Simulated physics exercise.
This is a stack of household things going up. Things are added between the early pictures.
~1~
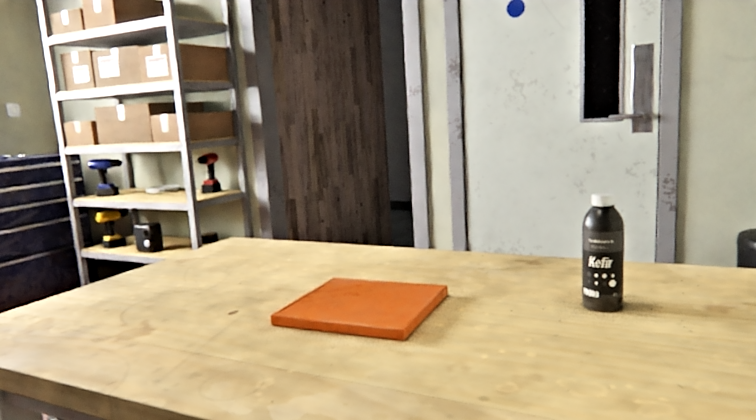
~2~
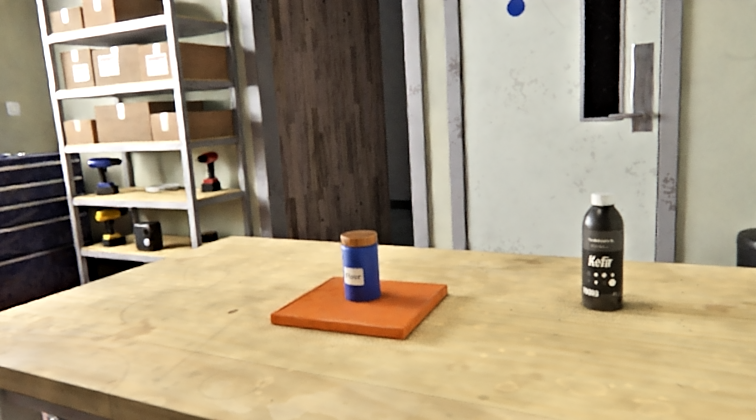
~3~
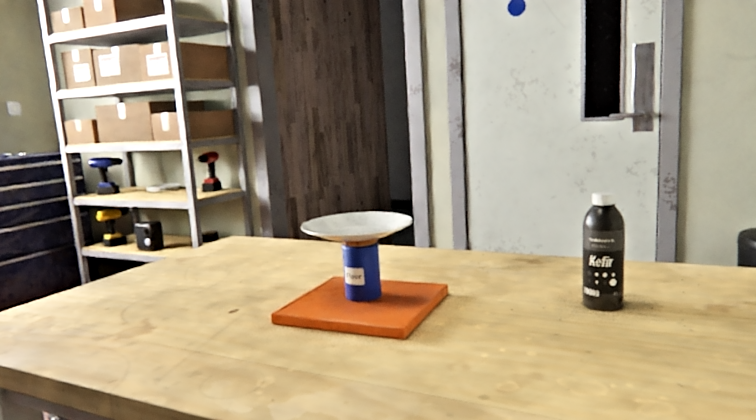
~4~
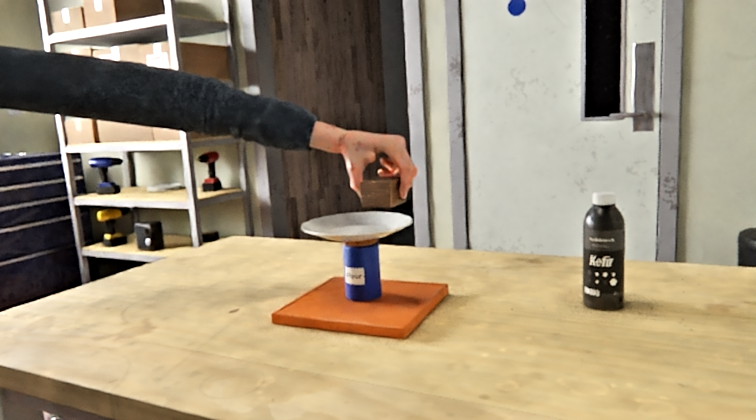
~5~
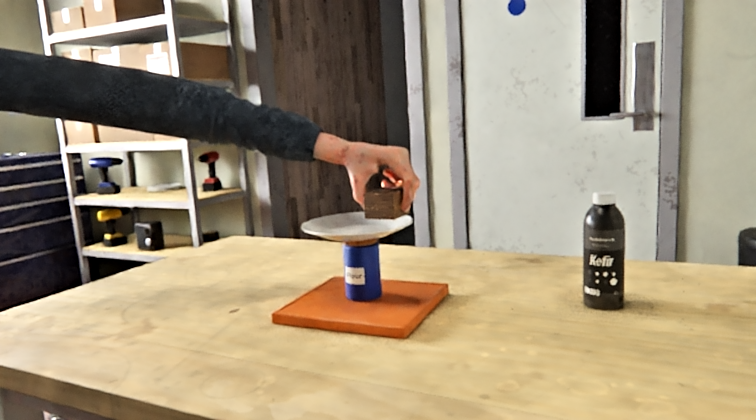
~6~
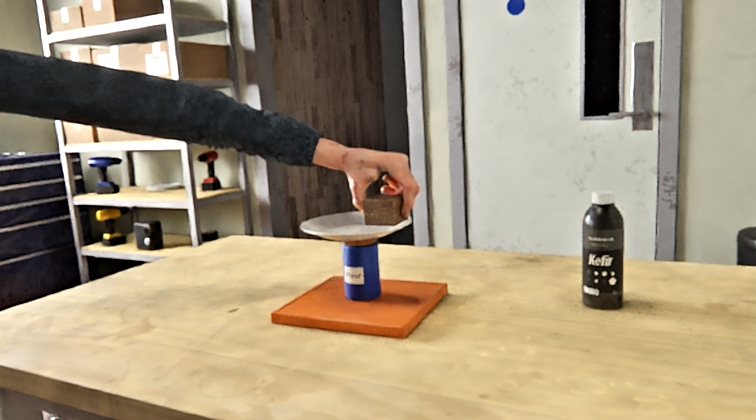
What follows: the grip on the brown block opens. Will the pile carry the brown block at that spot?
The pile holds.
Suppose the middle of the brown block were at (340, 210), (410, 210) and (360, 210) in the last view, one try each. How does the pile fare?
First try: It stays up; second try: It loses its balance; third try: It holds.
Then, 0.20 s later than the last frame, all is still.
Then, 0.70 s later than the last frame, brown block resting near (387, 211).
When it is over, all 5 as before. End places, in pixels of the last picture, brown block near (387, 210). The pile keeps its balance.
